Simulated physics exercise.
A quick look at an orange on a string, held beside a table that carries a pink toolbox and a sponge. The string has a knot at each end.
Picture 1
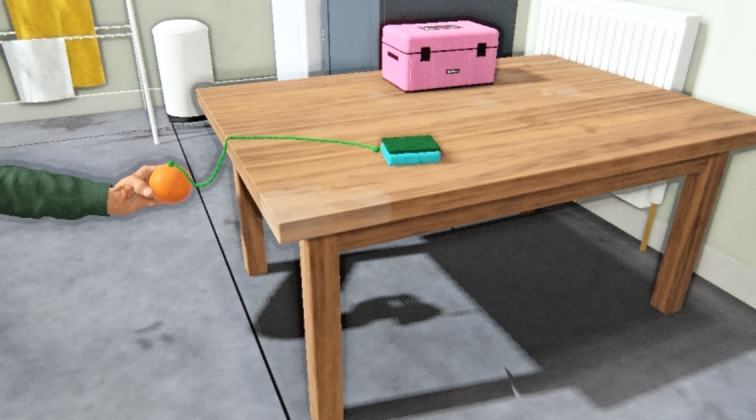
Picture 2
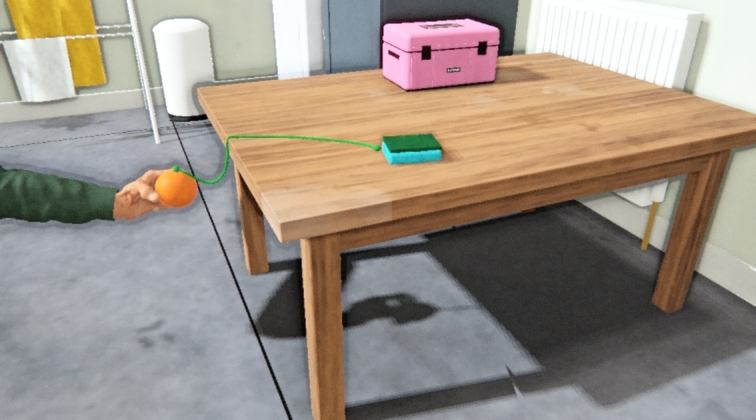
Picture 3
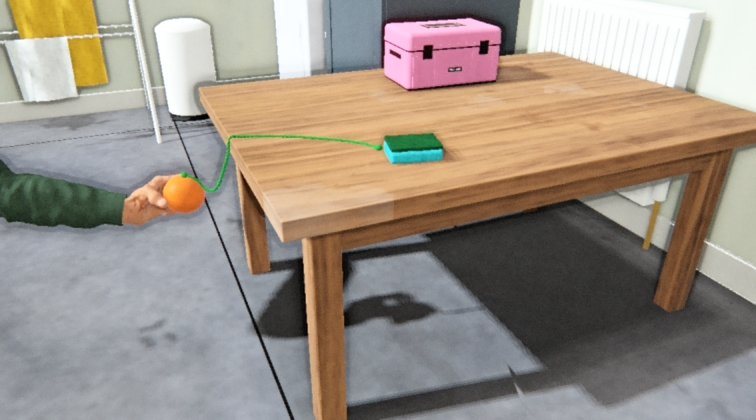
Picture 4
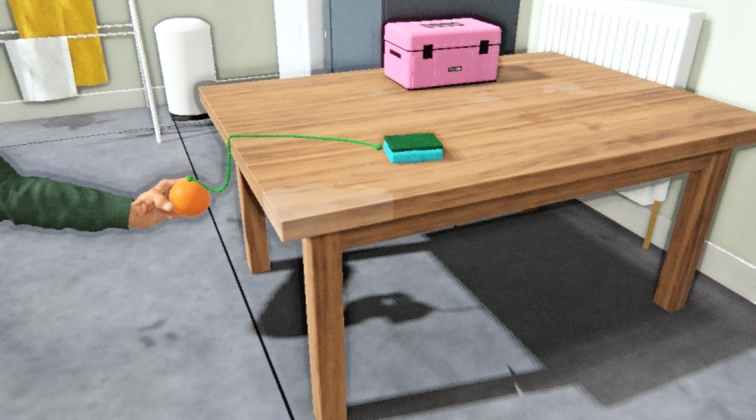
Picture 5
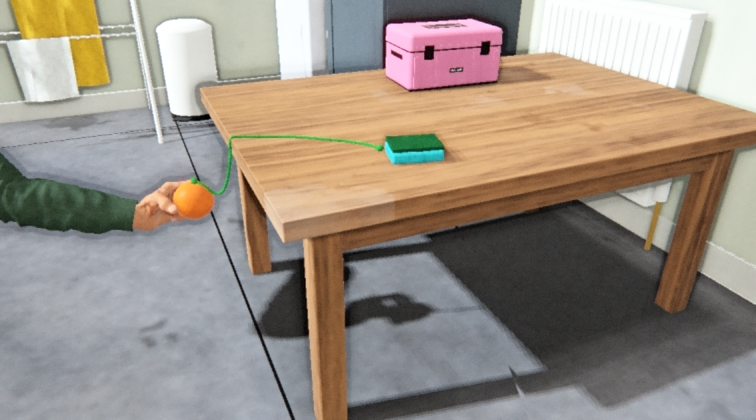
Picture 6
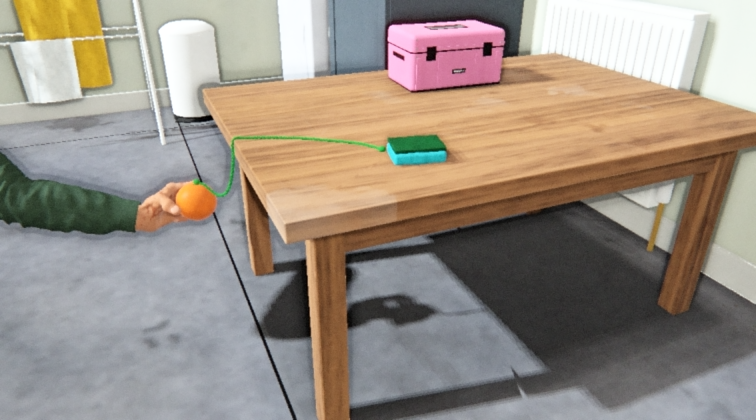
In a room with a grey floor, seen from slightly above, a wooden table stands before a white radiator. A pink toolbox sits at the back of the tabletop and a green and turquoise sponge nearer the front, joined by a green string to an orange in a hand at left. The green-sleeved arm moves the orange slightly right and down, slowing, while the view barely shifts.
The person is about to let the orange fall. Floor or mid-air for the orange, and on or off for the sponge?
The orange drops all the way, the sponge is dragged off.
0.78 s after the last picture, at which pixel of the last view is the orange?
At about (237, 337).
Then, 0.28 s later than the last view, orange above the floor near (214, 292); toolbox as before; sponge tugged along near (362, 146).
Then, 0.52 s later than the last view, orange on the floor near (230, 333); toolbox as before; sponge over the edge.
Then, 0.78 s later than the last view, orange on the floor near (237, 337); toolbox as before; sponge down on the floor.
Finally, orange on the floor near (242, 339); toolbox as before; sponge down on the floor. The orange reaches the floor and the sponge gets pulled over the edge.
